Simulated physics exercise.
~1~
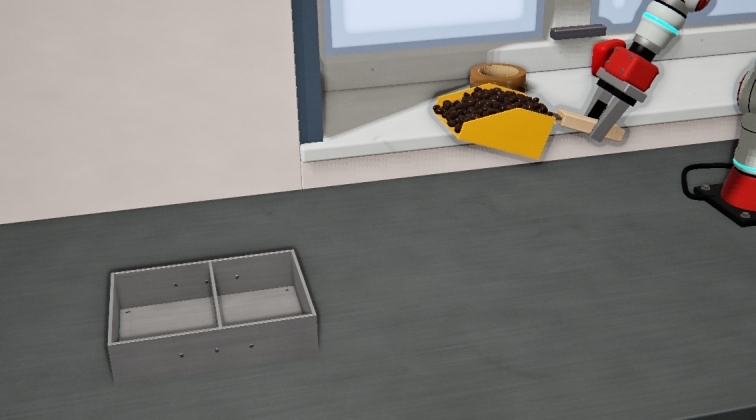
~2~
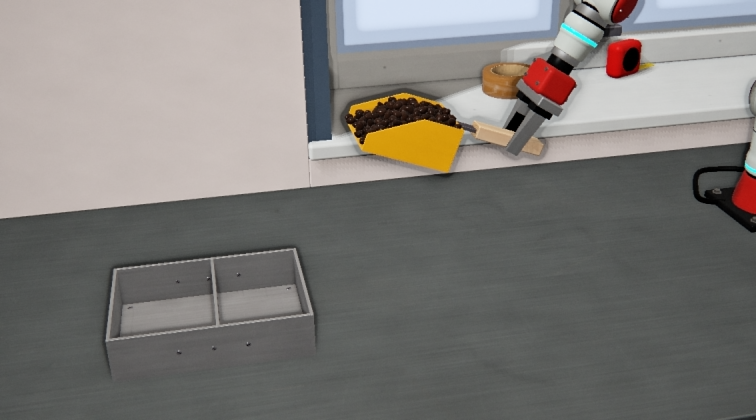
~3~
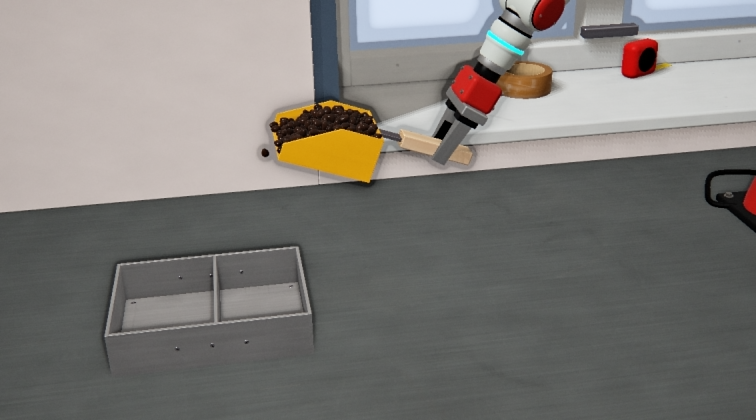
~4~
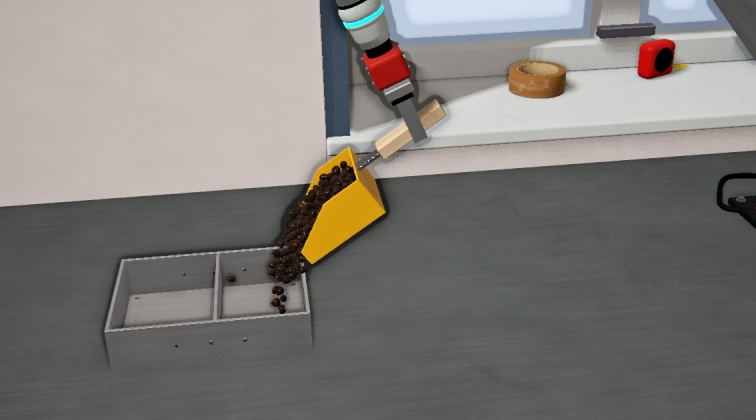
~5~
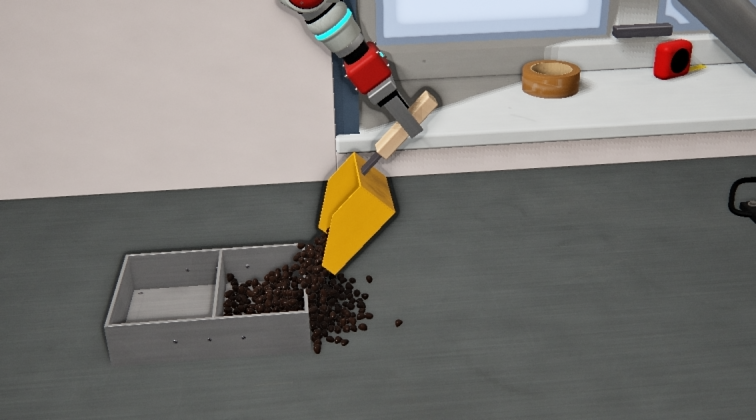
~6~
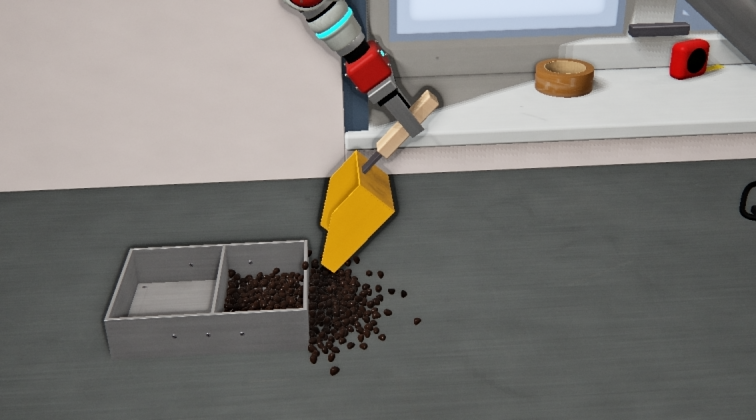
Yellow scoop held by a robot arm moving left and tipping dark beans into a divided box, about half spilling onto the table.
